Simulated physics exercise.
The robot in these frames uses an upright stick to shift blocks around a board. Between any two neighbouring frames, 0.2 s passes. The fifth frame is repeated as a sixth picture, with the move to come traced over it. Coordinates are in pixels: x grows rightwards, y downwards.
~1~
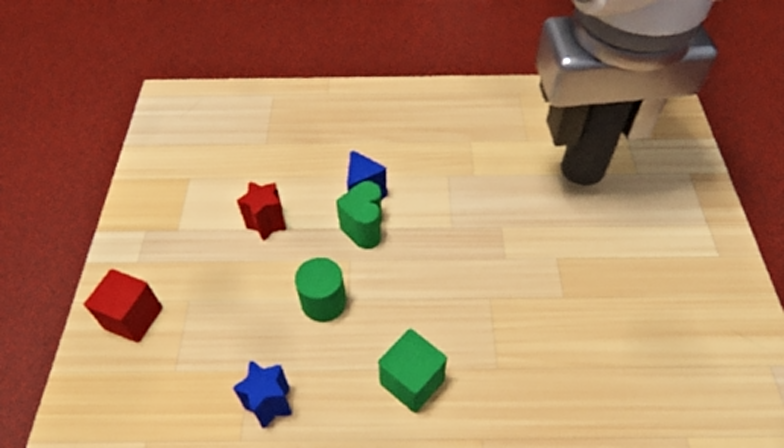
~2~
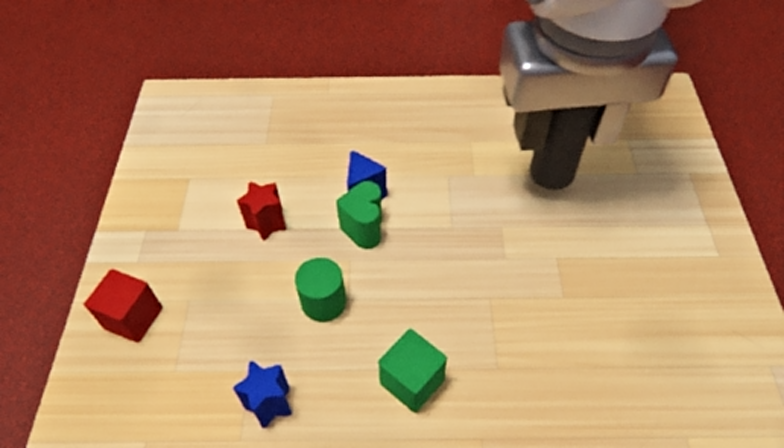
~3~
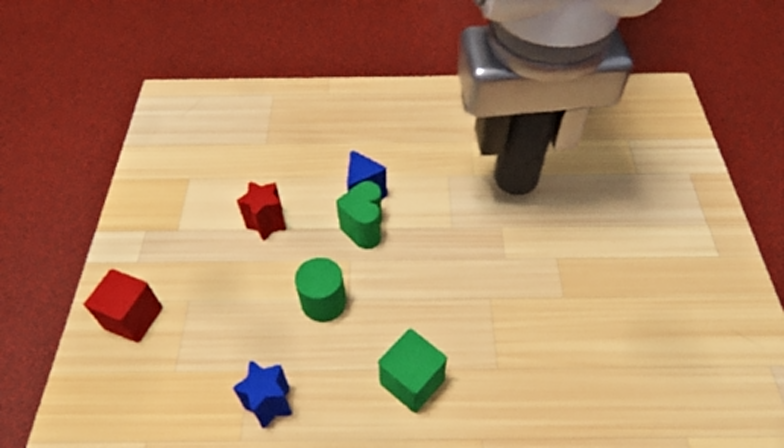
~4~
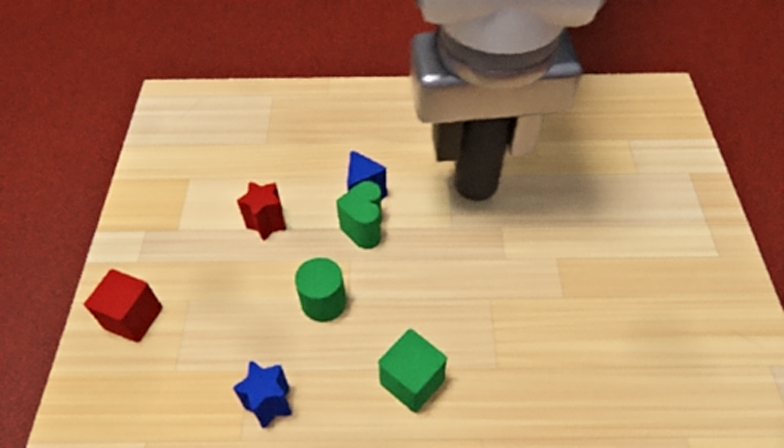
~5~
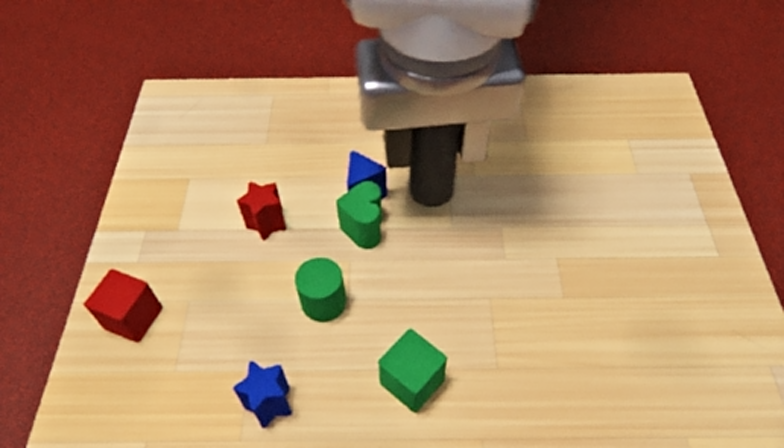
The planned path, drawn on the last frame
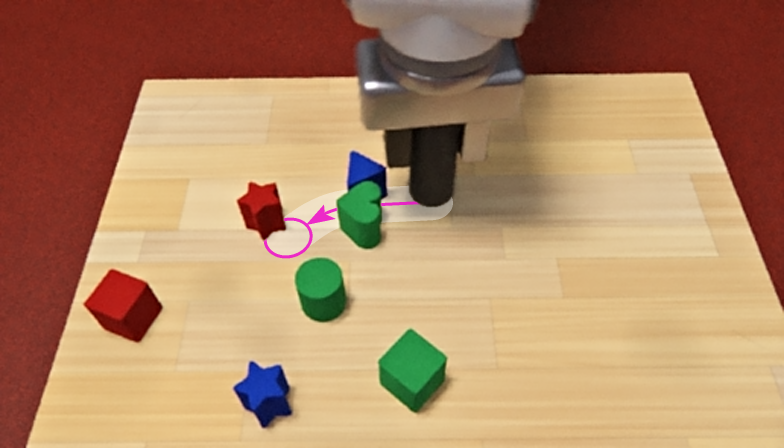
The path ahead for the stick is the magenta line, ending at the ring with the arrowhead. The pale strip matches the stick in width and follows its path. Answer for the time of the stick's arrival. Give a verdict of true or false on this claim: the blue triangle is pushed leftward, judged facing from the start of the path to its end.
The claim does not hold.
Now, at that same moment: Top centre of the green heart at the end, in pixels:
It will end up at (314, 230).
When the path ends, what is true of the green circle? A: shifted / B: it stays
I choose B.
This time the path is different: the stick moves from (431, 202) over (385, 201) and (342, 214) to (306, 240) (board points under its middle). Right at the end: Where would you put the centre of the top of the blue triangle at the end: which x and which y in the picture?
Most likely (302, 166).
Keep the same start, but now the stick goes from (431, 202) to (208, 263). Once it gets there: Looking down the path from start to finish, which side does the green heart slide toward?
It's set to shift left.
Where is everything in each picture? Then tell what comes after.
The first frame shows tip of the stick at (582, 170), middles of tops, red star block at (259, 196), green circle at (318, 277), green heart at (361, 201), blue triangle at (362, 167).
The second frame shows stick at (551, 174), nothing pushed.
The third frame shows stick at (516, 179), nothing pushed.
The fourth frame shows stick at (476, 185), nothing pushed.
The fifth frame shows stick at (431, 191), red star block at (259, 196), green circle at (318, 277), green heart at (361, 201), blue triangle at (362, 167).
The line goes from (431, 202) over (380, 205) and (331, 211) to (288, 238).
The first path, step by step. One third of the way, stick at (379, 193); green heart at (350, 207), turned 25° anticlockwise; blue triangle at (334, 166).
Two thirds of the way, stick at (329, 200); green heart at (326, 217), turned 100° anticlockwise; blue triangle at (290, 162), turned 40° clockwise.
At the end, stick at (285, 227); red star block at (245, 199), turned 35° clockwise; green circle unmoved; green heart at (314, 230), turned 140° anticlockwise; blue triangle at (284, 163), turned 70° clockwise.
